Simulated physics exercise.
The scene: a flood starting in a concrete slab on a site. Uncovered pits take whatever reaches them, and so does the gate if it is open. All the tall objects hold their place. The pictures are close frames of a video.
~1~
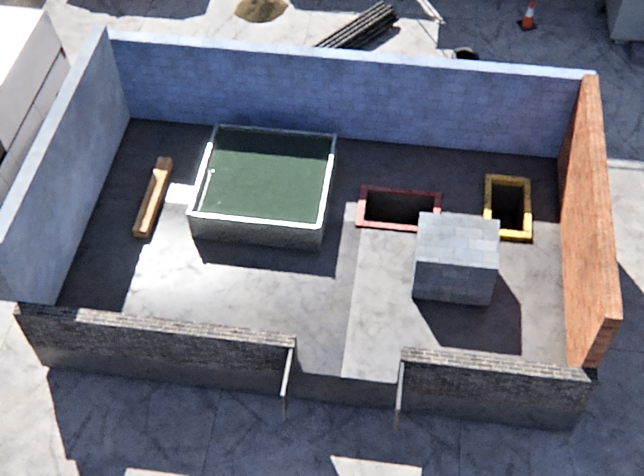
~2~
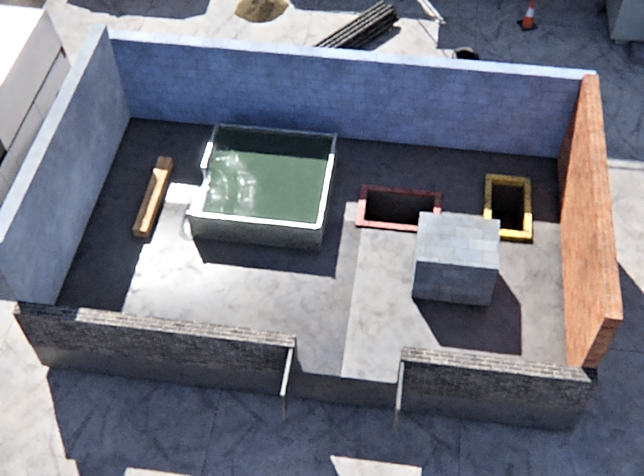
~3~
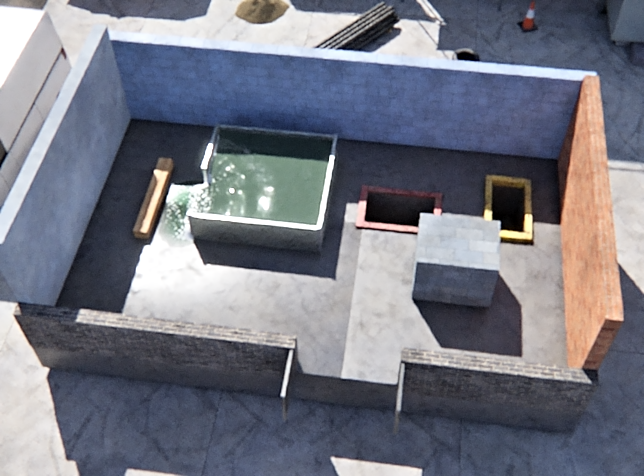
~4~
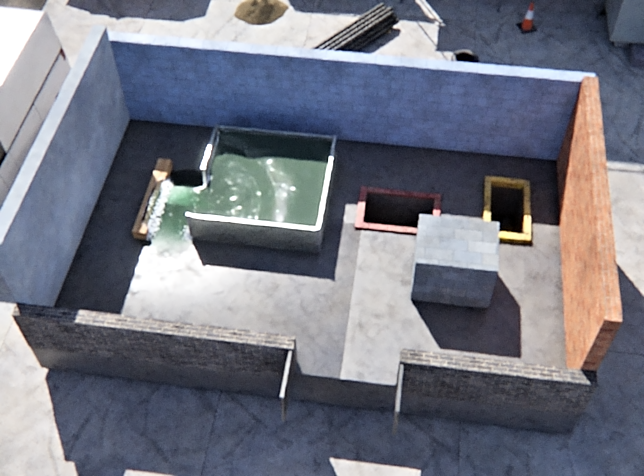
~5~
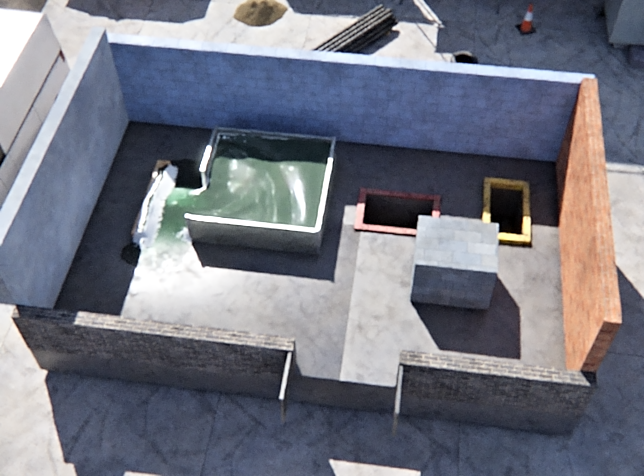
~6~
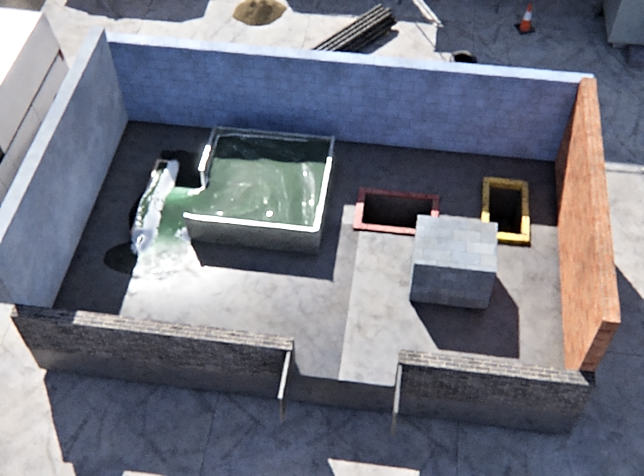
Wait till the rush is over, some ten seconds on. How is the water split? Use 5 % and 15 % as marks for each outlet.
In the end: The gate takes less than 5 %; the red pit takes less than 5 %; the yellow pit takes less than 5 %.
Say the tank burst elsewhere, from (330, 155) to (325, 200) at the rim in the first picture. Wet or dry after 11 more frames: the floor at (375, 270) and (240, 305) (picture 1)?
One after the other: Under water, free of water.
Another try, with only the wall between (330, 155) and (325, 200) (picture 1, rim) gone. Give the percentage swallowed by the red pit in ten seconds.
Roughly, in per cent: Red 40.
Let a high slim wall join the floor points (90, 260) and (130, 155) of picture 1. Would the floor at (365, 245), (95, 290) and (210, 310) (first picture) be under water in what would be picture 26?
One after the other: Free of water, flooded, flooded.
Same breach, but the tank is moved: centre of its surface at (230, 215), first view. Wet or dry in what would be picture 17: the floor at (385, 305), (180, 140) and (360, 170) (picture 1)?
As listed: Clear, under water, no water.
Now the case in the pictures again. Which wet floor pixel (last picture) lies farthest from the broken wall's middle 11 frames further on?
Close to (44, 330).
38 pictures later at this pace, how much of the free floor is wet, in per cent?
I make it 75 per cent.
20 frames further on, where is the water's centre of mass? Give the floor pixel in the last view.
Roughly at (207, 216).
A moment on, water covers 25 % of the floor; the gate 0 %, the red pit 0 %, the yellow pit 0 %.
Next, water covers 30 % of the floor; the gate 0 %, the red pit 0 %, the yellow pit 0 %.
Then, water covers 40 % of the floor; the gate 0 %, the red pit 0 %, the yellow pit 0 %.
Later, water covers 75 % of the floor; the gate 0 %, the red pit 0 %, the yellow pit 0 %.
In the end, water covers 95 % of the floor; the gate 2 %, the red pit 1 %, the yellow pit 0 %.
